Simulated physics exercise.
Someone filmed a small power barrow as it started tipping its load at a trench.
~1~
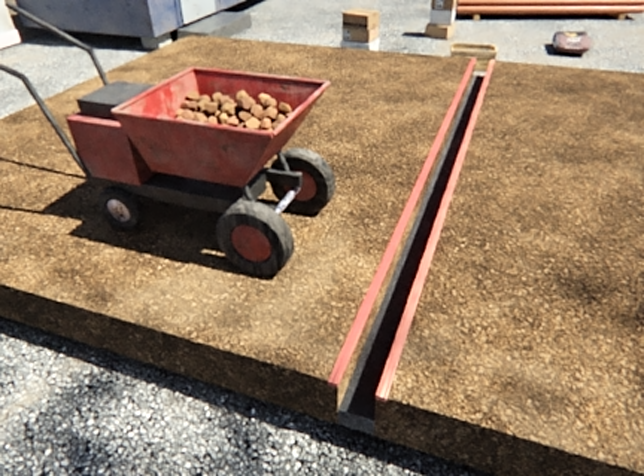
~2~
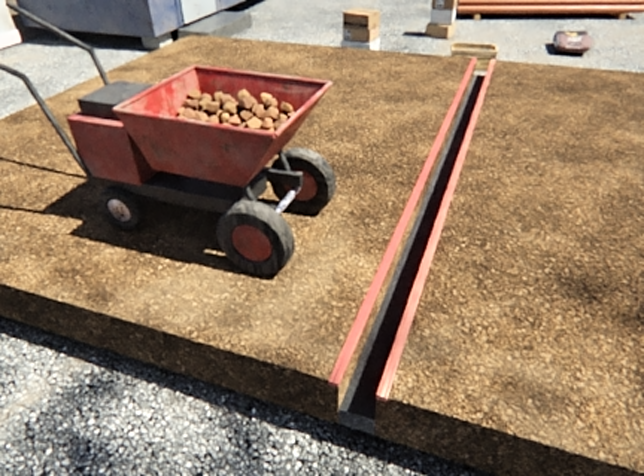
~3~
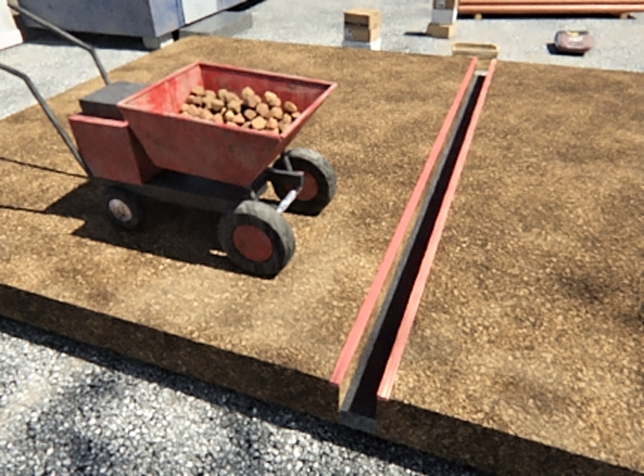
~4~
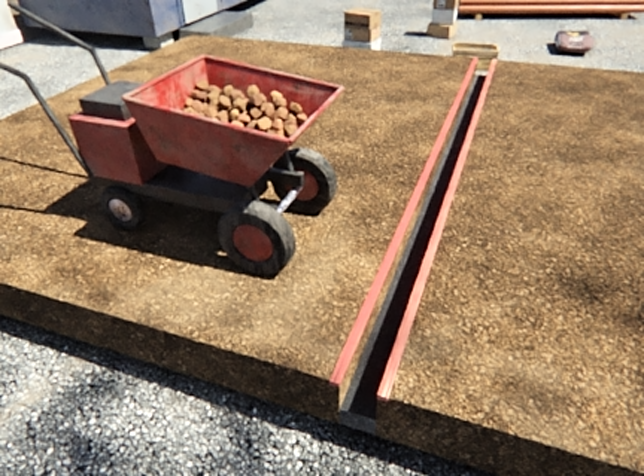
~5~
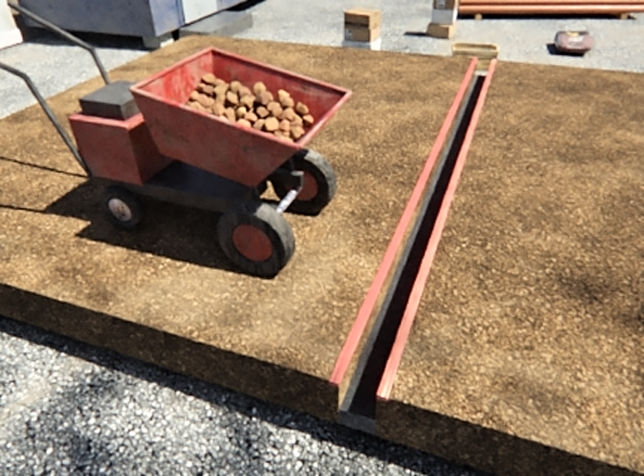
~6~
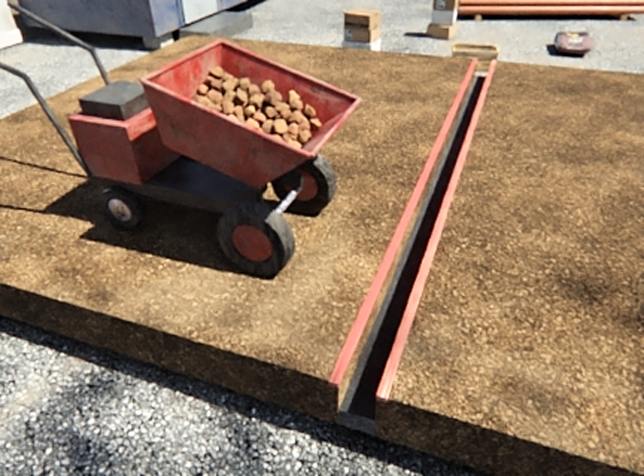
A slab of coarse brown ground beside grey gravel lies in bright sunlight, seen from above and at an angle by a camera that stays still. A red barrow with dark wheels stands at left, its skip holding brown clods, while a narrow, red-edged trench runs lengthwise to its right. The skip starts level, then tilts gradually forward to the right, its back rising, while the wheels stay put.
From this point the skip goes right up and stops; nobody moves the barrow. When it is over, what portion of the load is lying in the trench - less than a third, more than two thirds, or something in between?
The load will go in at a third to two thirds.
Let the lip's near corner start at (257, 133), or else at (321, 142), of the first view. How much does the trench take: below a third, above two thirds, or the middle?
At spot one the answer is the middle third, and at spot two it is less than a third.
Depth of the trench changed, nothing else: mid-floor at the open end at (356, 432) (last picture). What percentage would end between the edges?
It comes out near 60 percent.
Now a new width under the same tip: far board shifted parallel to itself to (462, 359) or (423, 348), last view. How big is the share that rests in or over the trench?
The first case gives close to 100 per cent and the second close to 90 per cent.
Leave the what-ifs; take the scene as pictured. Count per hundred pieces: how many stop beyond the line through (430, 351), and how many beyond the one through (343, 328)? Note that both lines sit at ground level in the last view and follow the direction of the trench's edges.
That's 20 in a hundred for the first and 100 in a hundred for the second.
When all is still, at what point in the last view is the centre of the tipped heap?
Close to (416, 259) in the last picture.
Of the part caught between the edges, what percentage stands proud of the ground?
Around 35 in a hundred.
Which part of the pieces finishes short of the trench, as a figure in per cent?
My estimate is close to 5 in a hundred.
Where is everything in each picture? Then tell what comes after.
The first picture shows lip of the skip at (272, 135), level; top of the load at (228, 111), clay clods; first edge of the trench at (355, 331); far edge at (399, 342), the trench under half as wide as the skip, and about as deep as wide.
The second picture shows lip of the skip at (275, 136), level; top of the load at (229, 110).
The third picture shows lip of the skip at (281, 138), tipped barely; top of the load at (234, 108).
The fourth picture shows lip of the skip at (289, 142), tipped a little; top of the load at (227, 111).
The fifth picture shows lip of the skip at (299, 148), tipped a little; top of the load at (222, 102).
The sixth picture shows lip of the skip at (311, 156), tipped clearly; top of the load at (230, 98); first edge of the trench at (356, 331); far edge at (400, 342).
Soon, skip tipped steeply; all in the skip.
A while on, skip tipped right over; nearly all in the skip; a stray few in or heaped over the trench; a stray few beyond it; a stray few falling.
Towards the end, skip tipped right over; about a quarter in the skip; a stray few short of the trench; about a third in or heaped over the trench; about a third beyond it.
Finally, skip tipped right over; a stray few in the skip; a small part short of the trench; about half in or heaped over the trench; about a third beyond it.
